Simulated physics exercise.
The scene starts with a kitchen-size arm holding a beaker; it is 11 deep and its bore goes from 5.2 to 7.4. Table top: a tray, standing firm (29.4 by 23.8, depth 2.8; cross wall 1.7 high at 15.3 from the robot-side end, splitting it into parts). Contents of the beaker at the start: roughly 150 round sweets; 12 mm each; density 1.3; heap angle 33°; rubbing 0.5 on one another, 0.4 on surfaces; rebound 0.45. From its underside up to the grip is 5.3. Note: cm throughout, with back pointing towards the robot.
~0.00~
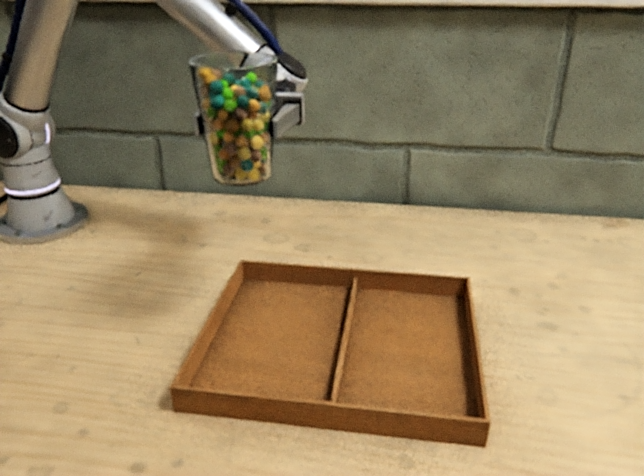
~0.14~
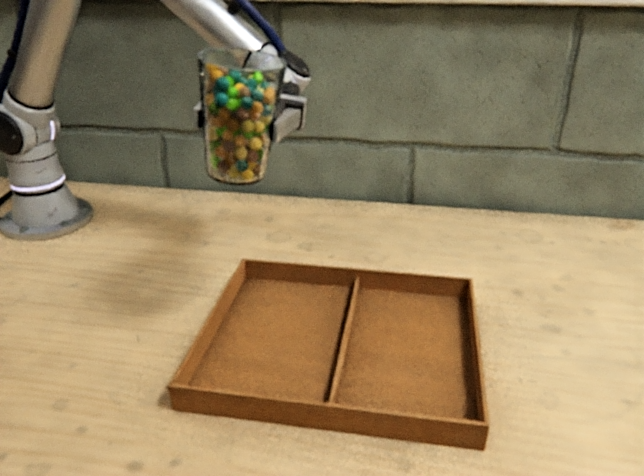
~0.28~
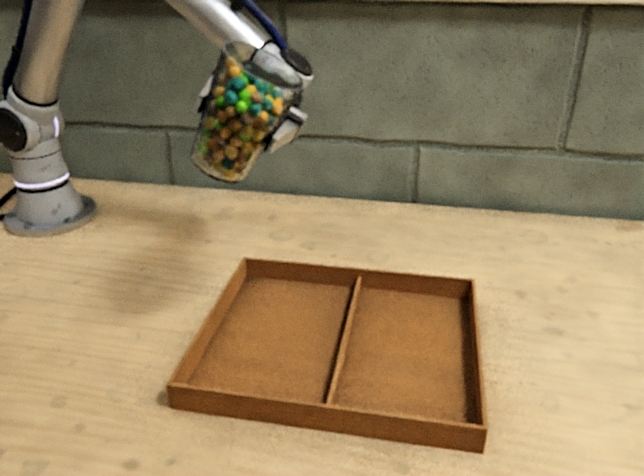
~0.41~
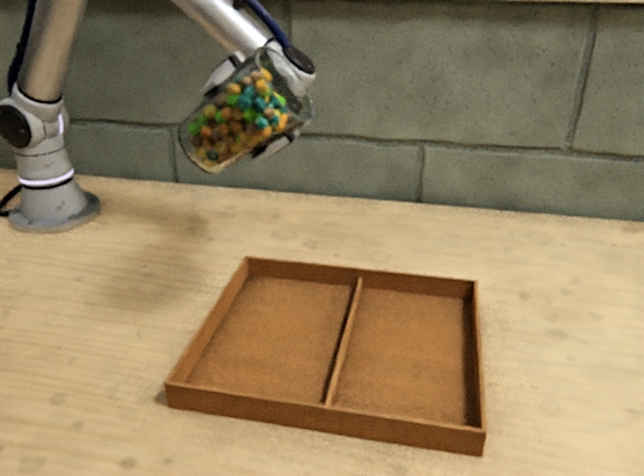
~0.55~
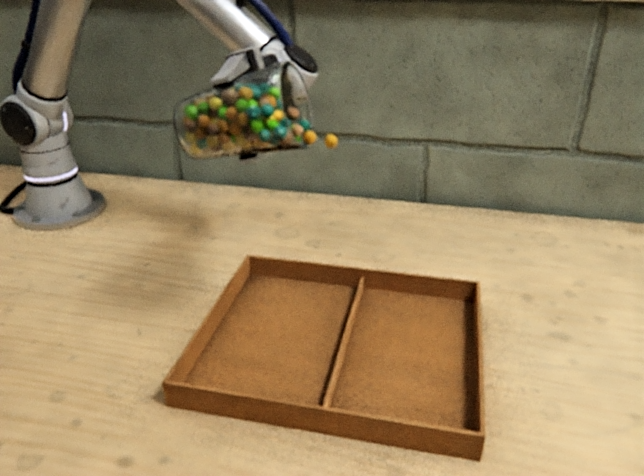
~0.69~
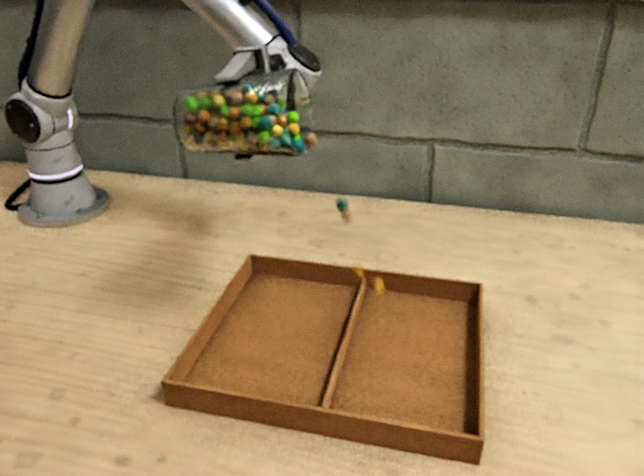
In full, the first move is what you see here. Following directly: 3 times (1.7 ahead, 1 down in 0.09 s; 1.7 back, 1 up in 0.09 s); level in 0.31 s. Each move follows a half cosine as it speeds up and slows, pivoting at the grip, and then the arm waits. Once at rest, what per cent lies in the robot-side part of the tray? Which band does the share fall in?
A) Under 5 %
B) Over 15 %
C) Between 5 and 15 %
Option C: Between 5 and 15 %.
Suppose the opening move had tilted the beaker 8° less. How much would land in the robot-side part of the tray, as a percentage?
It would be near 5 per cent.
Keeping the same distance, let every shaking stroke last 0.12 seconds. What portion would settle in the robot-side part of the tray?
About 10 per cent in that case.
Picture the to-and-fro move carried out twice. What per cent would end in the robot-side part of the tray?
In that case, some 5 per cent.
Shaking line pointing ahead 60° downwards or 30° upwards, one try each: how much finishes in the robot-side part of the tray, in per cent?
First try about 5 %, second try about 10 %.
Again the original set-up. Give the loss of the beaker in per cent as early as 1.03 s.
Roughly 20 per cent by then.
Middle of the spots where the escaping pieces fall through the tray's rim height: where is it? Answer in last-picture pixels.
They come down centred close to (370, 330).
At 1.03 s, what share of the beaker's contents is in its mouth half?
Close to 55 in a hundred.
After 1.03 s, tilted 82° forward, highest piece 27 above the table; 121 in the beaker, 14 in the far-side part, 4 in the robot-side part, 12 in flight or on a rim.
After 1.37 s, tilted 47° forward, highest piece 28 above the table; 97 in the beaker, 39 in the far-side part, 9 in the robot-side part, 6 in flight or on a rim.
After 1.74 s, level, highest piece 28 above the table; 95 in the beaker, 43 in the far-side part, 13 in the robot-side part.
After 2.79 s, level, highest piece 28 above the table; 95 in the beaker, 43 in the far-side part, 13 in the robot-side part.
In the end, 95 in the beaker, 43 in the far-side part, 13 in the robot-side part. That is 9 % in the robot-side part of the tray.
